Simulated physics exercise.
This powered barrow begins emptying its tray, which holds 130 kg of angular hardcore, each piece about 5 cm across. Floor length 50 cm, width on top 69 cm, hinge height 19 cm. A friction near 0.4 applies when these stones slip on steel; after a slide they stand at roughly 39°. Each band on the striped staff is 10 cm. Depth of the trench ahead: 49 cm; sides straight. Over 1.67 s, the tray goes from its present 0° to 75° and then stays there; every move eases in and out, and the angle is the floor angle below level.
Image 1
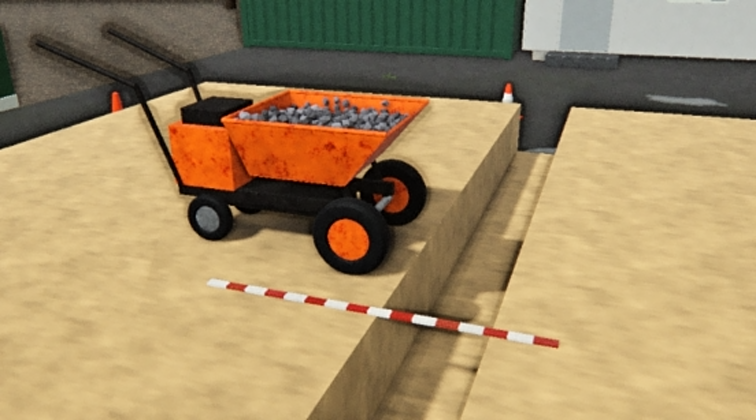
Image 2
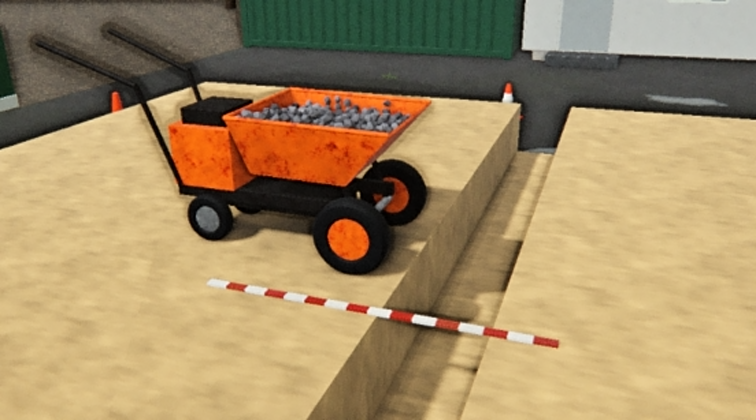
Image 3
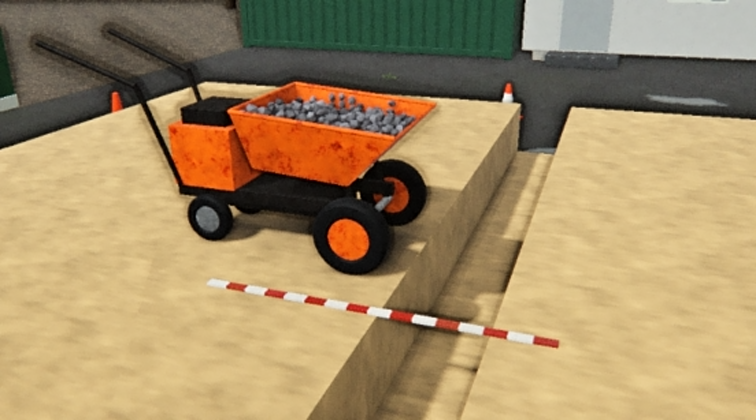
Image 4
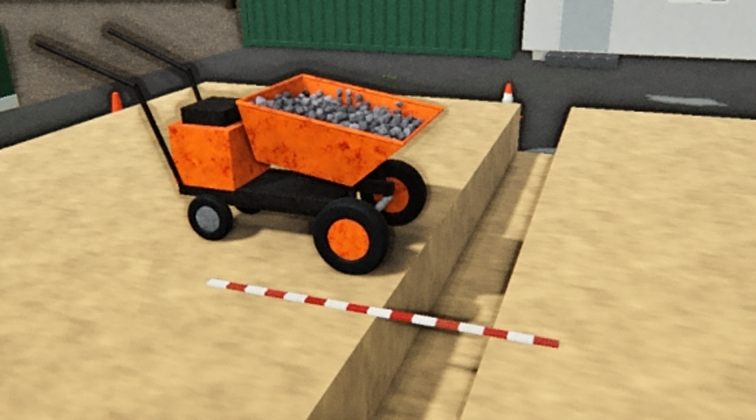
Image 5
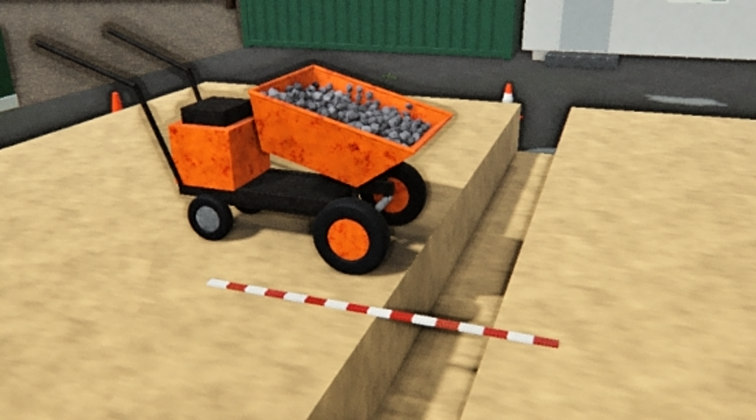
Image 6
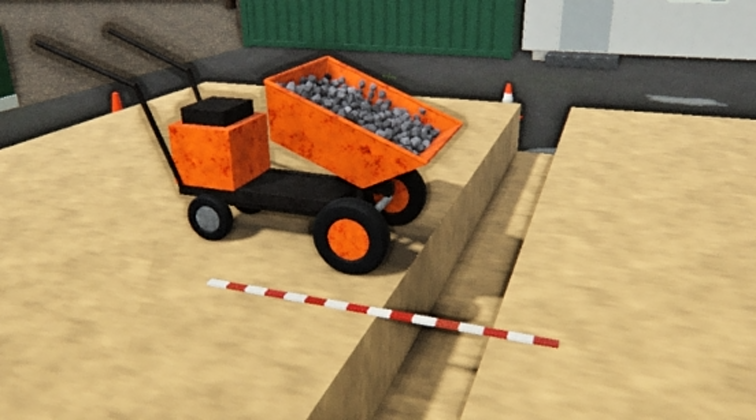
On a sandy work site beside a trench, an orange powered barrow stands still, its tray of grey stones tilting forward.
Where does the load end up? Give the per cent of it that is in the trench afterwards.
Some 73 per cent of it.
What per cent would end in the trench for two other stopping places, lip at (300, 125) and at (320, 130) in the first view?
First some 90, then 100 per cent.
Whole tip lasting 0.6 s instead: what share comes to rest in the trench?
That would give about 45 percent.
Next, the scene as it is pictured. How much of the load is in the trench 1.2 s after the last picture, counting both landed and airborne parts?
Roughly 25% by that time.
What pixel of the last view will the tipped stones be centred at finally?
I'd put it close to (493, 332).
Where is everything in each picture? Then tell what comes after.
In the first picture, the tray is at 0°, its lip at (386, 135); the top of the load is at (343, 108).
In the second picture, lip at (389, 136), floor tilted 1°, highest stones at (338, 106).
In the third picture, the tray is at 4°, its lip at (395, 139); the top of the load is at (336, 103).
In the fourth picture, the tray is at 9°, its lip at (404, 145); the top of the load is at (315, 97).
In the fifth picture, the tray is at 15°, its lip at (415, 152); the top of the load is at (307, 91).
In the sixth picture, the tray is at 22°, its lip at (427, 163); the top of the load is at (320, 82).
Then, 0.6 s after the last picture the floor is at 63°, 99 % in the tray, 1 % in the trench; the foremost stones are at (483, 231).
Then, 1.2 s after the last picture the floor is at 75°, 56 % in the tray, 27 % in the trench, 17 % past the trench; the foremost stones are at (582, 294).
Then, 1.5 s after the last picture the floor is at 75°, 21 % in the tray, 50 % in the trench, 28 % past the trench; the foremost stones are at (621, 276).
Then, 3.5 s after the last picture the floor is at 75°, 0 % in the tray, 73 % in the trench, 27 % past the trench; the foremost stones are at (624, 279).
